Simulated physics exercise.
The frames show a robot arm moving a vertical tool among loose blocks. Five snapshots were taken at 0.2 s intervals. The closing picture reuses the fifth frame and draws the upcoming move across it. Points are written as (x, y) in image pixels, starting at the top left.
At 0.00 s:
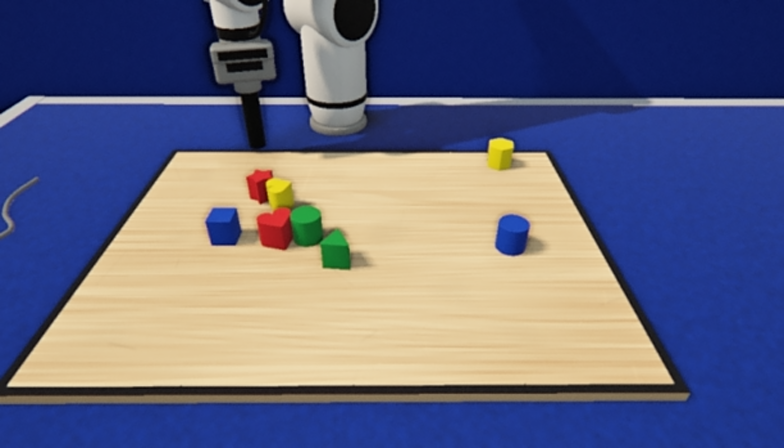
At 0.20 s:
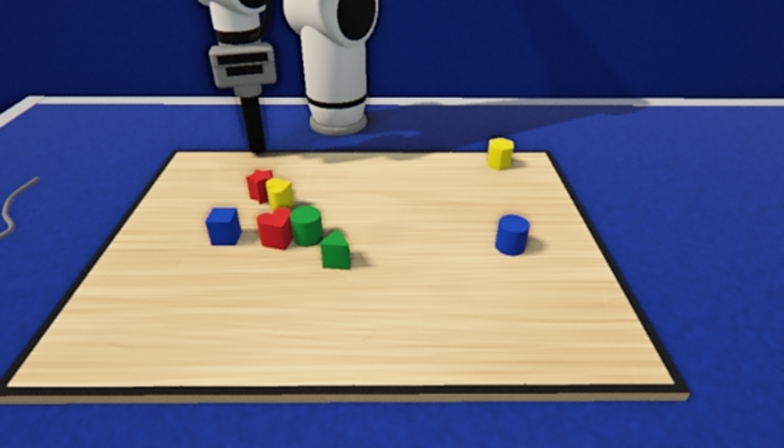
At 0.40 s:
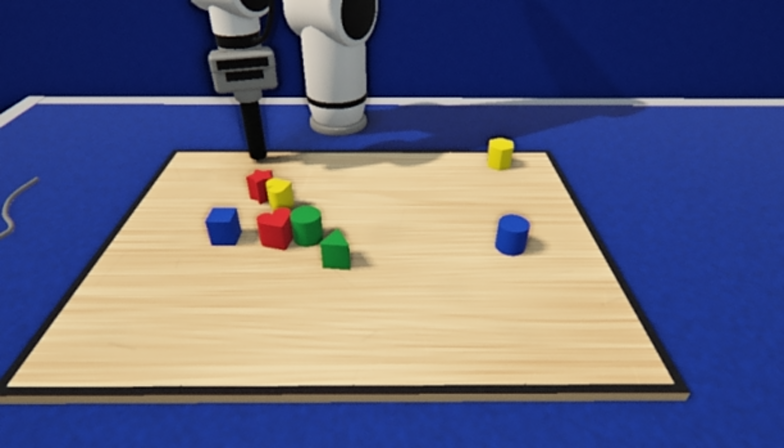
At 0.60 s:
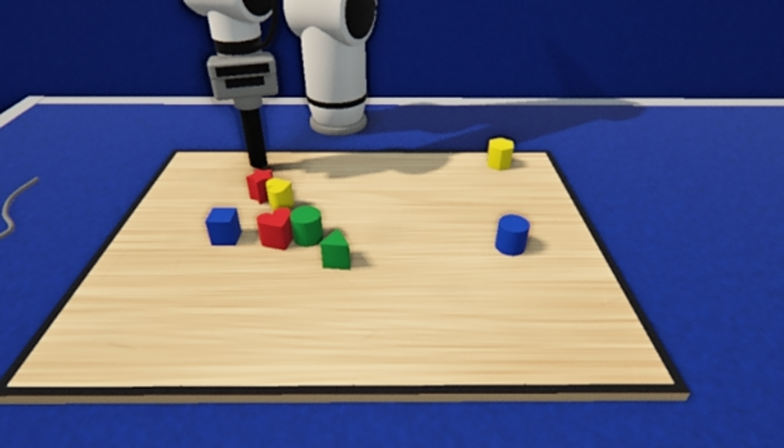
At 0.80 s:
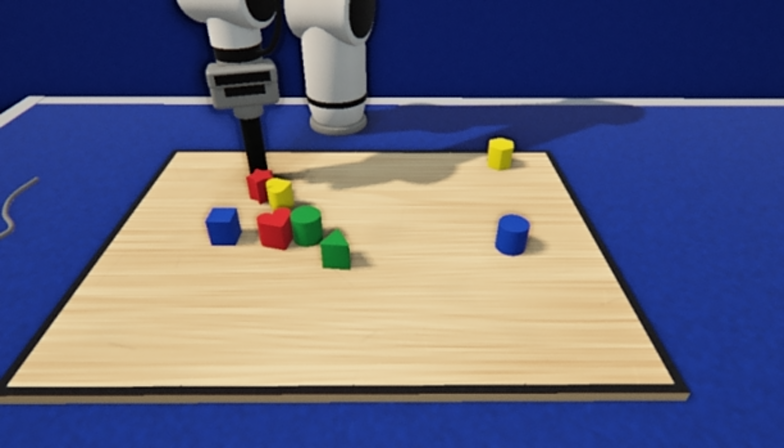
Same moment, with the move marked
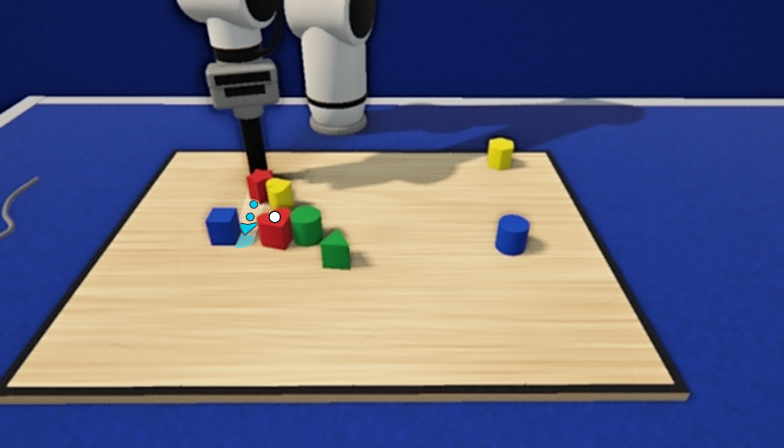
A robot arm slowly lowered its black vertical tool over the back edge of a wooden board, bringing it down to the red star beside a yellow block, while the scattered colored blocks stayed still.
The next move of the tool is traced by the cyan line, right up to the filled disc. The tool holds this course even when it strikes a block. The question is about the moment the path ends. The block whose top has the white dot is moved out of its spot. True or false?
That is false.
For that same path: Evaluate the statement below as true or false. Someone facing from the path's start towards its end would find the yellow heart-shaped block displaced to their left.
That is true.
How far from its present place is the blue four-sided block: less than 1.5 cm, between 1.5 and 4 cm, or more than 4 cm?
If I had to pick, the blue four-sided block travels from 1.5 to 4 cm here.
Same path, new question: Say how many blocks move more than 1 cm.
I predict three or more.
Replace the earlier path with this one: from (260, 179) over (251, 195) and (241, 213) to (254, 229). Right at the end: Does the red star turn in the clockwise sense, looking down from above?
I believe not.
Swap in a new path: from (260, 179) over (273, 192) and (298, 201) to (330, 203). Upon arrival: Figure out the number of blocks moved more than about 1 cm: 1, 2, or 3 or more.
It moves two blocks.
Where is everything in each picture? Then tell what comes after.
Tool's lower end (258, 146); blue four-sided block (221, 214); red star (260, 175); red heart-shaped block (275, 217); yellow heart-shaped block (278, 185), in the first picture.
Tool (258, 150); blocks still, in the second picture.
Tool (258, 156); blocks still, in the third picture.
Tool (259, 164); blocks still, in the fourth picture.
Tool (260, 175); blue four-sided block (221, 214); red star (260, 175); red heart-shaped block (275, 217); yellow heart-shaped block (278, 185), in the fifth picture.
Drawn move, straight from (260, 179) to (243, 241); the dot is on the red heart-shaped block.
On the path given first. One third of the way, tool (255, 192); red star (262, 182), turned 45° anticlockwise; yellow heart-shaped block (282, 187).
Two thirds of the way, tool (249, 213); red star (267, 193), turned 100° anticlockwise; yellow heart-shaped block (289, 190), turned 15° anticlockwise.
At the end, tool (242, 236); blue four-sided block (212, 222), turned 60° clockwise; red star (267, 194), turned 110° anticlockwise; red heart-shaped block still; yellow heart-shaped block (289, 190), turned 15° anticlockwise.
